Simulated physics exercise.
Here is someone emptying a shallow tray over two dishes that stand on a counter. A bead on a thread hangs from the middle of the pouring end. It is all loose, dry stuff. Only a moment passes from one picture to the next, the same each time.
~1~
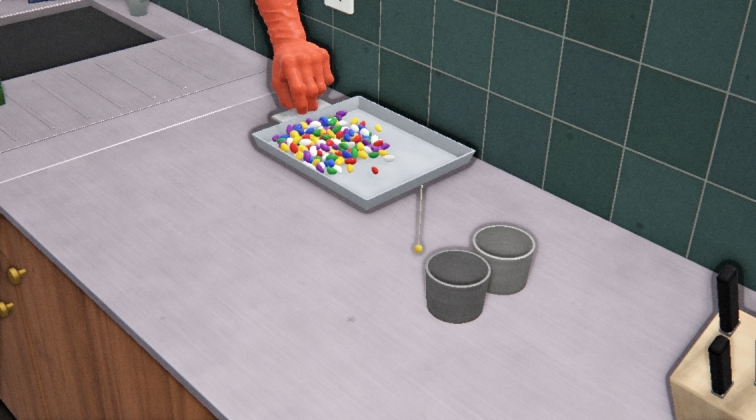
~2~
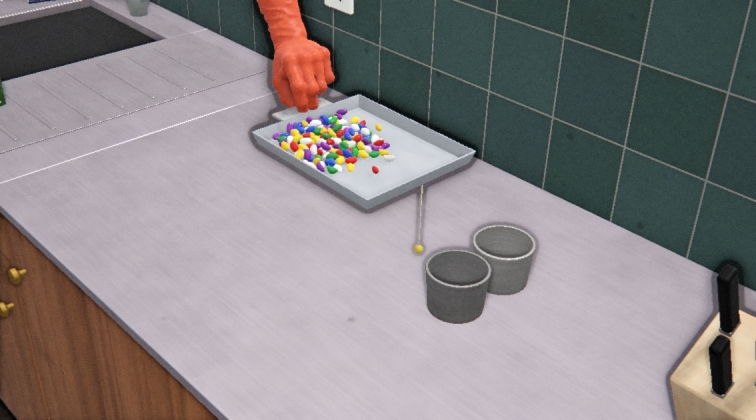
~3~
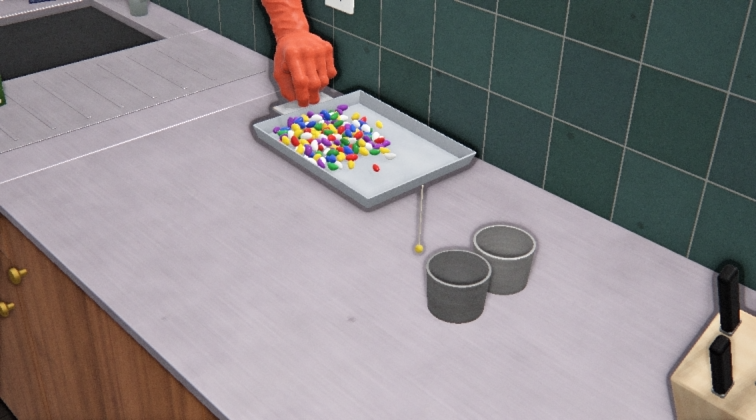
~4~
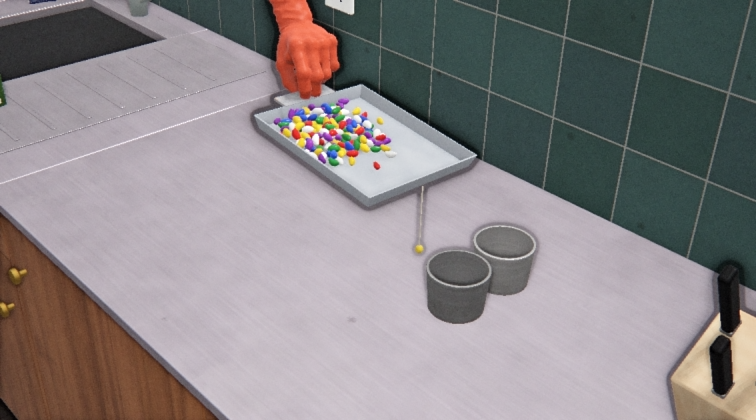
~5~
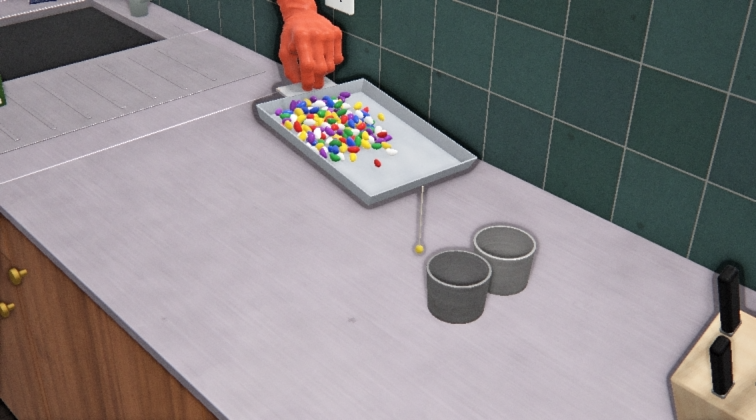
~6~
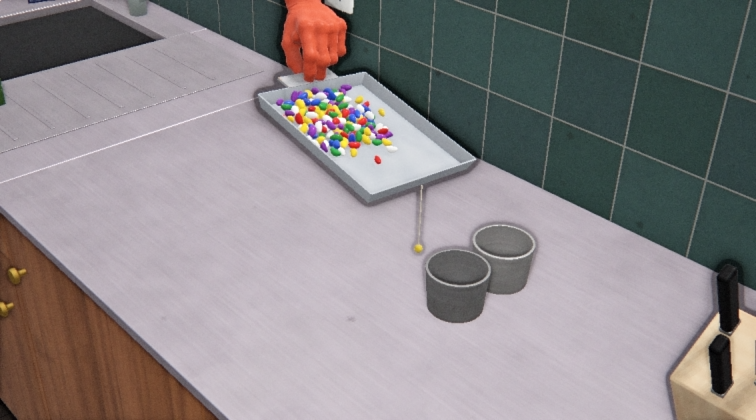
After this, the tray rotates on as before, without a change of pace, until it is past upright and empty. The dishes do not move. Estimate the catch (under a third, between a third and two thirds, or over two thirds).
The two hold from one third to two thirds of the load.
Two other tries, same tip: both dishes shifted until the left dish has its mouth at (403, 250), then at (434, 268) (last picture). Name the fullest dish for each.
The first try: Right. The second: The right one.
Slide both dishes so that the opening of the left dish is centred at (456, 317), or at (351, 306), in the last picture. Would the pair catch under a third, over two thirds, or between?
In turn: Less than a third; under a third.
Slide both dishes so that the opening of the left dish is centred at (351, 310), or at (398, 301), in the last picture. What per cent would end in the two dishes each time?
In turn 0 and 20 in a hundred.
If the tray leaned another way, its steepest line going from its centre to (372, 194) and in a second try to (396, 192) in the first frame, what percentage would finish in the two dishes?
In turn 0 and 10 in a hundred.
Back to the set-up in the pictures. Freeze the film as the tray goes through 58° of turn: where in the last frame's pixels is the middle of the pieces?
Near (446, 162).
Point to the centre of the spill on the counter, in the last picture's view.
Close to (451, 269).
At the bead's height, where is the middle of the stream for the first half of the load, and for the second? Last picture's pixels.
At about (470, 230), then at (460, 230).
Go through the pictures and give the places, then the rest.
In the first picture, corners of the pouring end at (367, 197) and (469, 150), level; middle of the load at (327, 142), jelly beans; left dish at (480, 297); right dish at (525, 270); bead on its thread at (418, 249).
In the second picture, corners of the pouring end at (368, 196) and (469, 151), level; middle of the load at (328, 141).
In the third picture, corners of the pouring end at (369, 195) and (470, 152), tipped barely, lowest at the right corner; middle of the load at (328, 137).
In the fourth picture, corners of the pouring end at (370, 194) and (471, 154), tipped a little, lowest at the right corner; middle of the load at (329, 131).
In the fifth picture, corners of the pouring end at (371, 193) and (471, 156), tipped a little, lowest at the right corner; middle of the load at (331, 125).
In the sixth picture, corners of the pouring end at (372, 190) and (471, 158), tipped a little, lowest at the right corner; middle of the load at (332, 118); left dish at (480, 297); right dish at (525, 269).
Soon, tray tipped steeply; most on the tray; a stray few in the left dish; a small part in the right dish; a stray few outside both; a small part in the air.
A while on, tray tipped right over; about half on the tray; a small part in the left dish; a small part in the right dish; about a quarter outside both; a small part in the air.
Towards the end, tray tipped past a quarter turn; about a quarter in the left dish; about a quarter in the right dish; about half outside both.
Finally, tray tipped past a quarter turn; about a quarter in the left dish; about a quarter in the right dish; about half outside both.
